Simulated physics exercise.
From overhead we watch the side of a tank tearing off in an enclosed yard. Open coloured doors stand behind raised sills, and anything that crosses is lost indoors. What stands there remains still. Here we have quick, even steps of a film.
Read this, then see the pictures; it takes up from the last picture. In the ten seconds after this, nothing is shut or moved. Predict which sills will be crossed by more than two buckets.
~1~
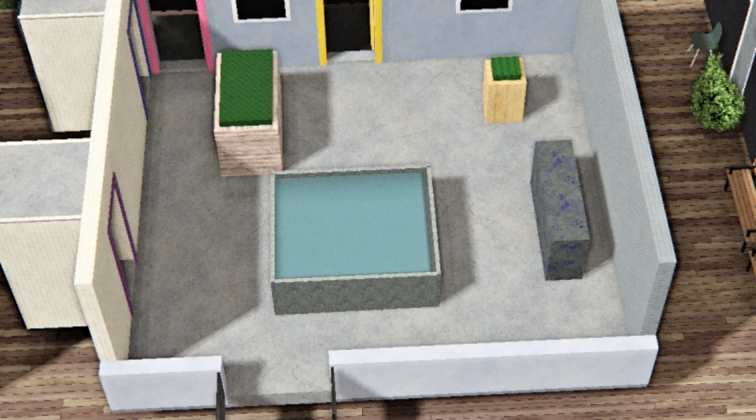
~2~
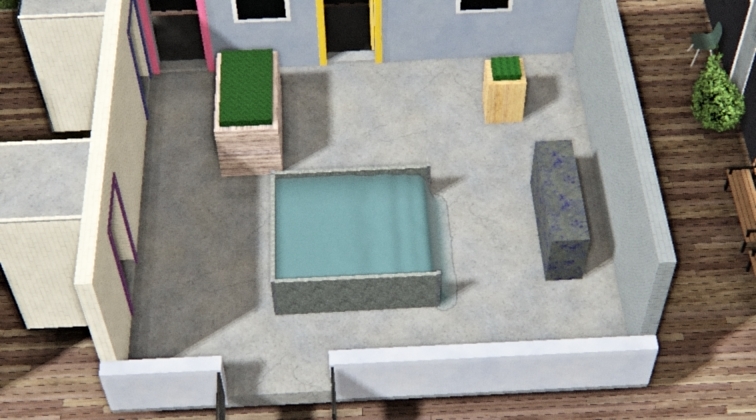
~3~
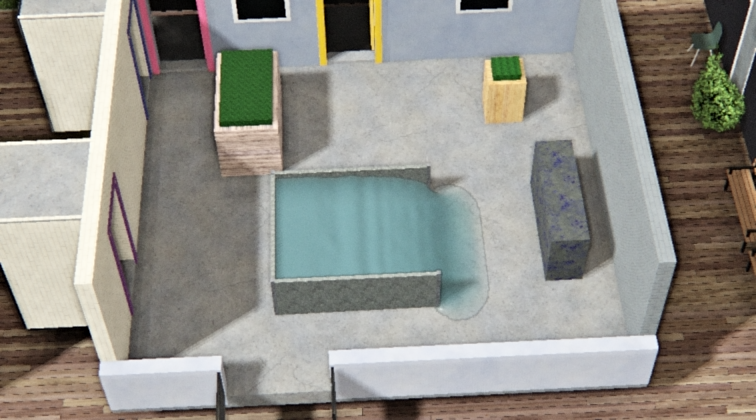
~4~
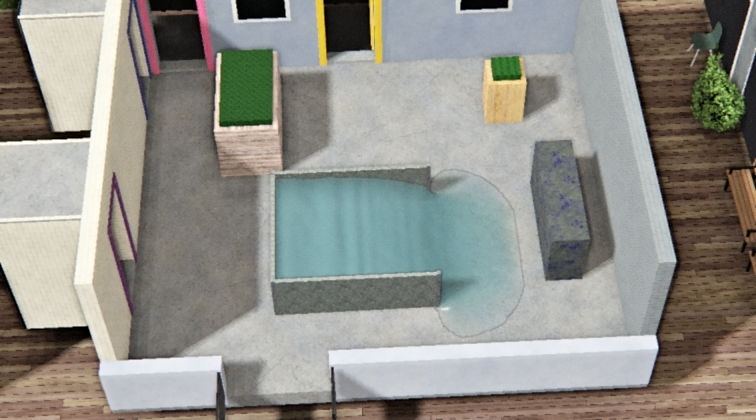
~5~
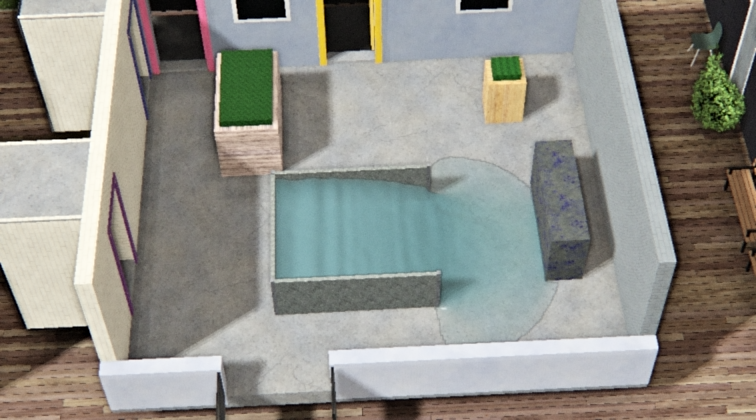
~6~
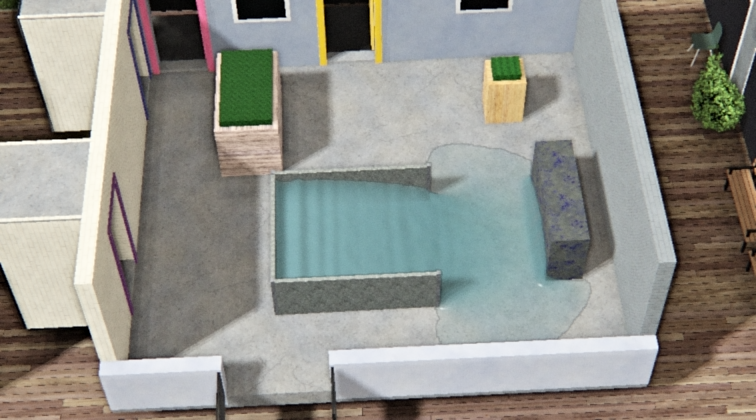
Yellow door: Too much water. Pink door: Too much water. Purple door: Little enough water. Blue door: Too much water.
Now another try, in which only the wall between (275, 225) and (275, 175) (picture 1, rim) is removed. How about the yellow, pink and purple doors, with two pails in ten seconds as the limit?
Against the threshold, the yellow door misses it, the pink door beats it and the purple door beats it.
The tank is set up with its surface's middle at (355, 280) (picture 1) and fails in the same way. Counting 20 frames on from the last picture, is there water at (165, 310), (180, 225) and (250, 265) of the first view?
The first spot ends up left untouched, the second left untouched and the third left untouched.
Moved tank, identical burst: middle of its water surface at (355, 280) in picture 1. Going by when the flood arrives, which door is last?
Note: The purple-painted one.
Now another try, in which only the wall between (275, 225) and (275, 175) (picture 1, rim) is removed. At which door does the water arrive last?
The yellow one is last in line.
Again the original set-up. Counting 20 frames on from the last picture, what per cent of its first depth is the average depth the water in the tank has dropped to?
I'd put it at some 22 per cent.
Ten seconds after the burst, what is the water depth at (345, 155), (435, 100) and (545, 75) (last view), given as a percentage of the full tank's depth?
The three come to near 6, 10 and 10 per cent respectively.
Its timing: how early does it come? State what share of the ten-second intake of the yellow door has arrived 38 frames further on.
Roughly 70 per cent.
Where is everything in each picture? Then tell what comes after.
The first picture shows still water in the open tank at (353, 225).
In the second picture, the front is at a hidden place, out from the gap at (431, 242).
In the third picture, water pours out at (431, 242) and has run to (468, 313).
In the fourth picture, water pours out at (431, 244) and has run to (478, 180).
In the fifth picture, the front is at (534, 319), out from the gap at (431, 244).
In the sixth picture, the front is at (584, 298), out from the gap at (431, 244).
A moment on, water covers 25 % of the floor; the yellow door not reached, the pink door not reached, the purple door not reached, the blue door not reached.
Next, water covers 30 % of the floor; the yellow door not reached, the pink door not reached, the purple door not reached, the blue door not reached.
Then, water covers 55 % of the floor; the yellow door under two buckets in, the pink door not reached, the purple door not reached, the blue door not reached.
Later, water covers 80 % of the floor; the yellow door over two buckets in, the pink door under two buckets in, the purple door wet at the sill, nothing in, the blue door over two buckets in.
In the end, water covers 100 % of the floor; the yellow door over two buckets in, the pink door over two buckets in, the purple door wet at the sill, nothing in, the blue door far over two buckets in.
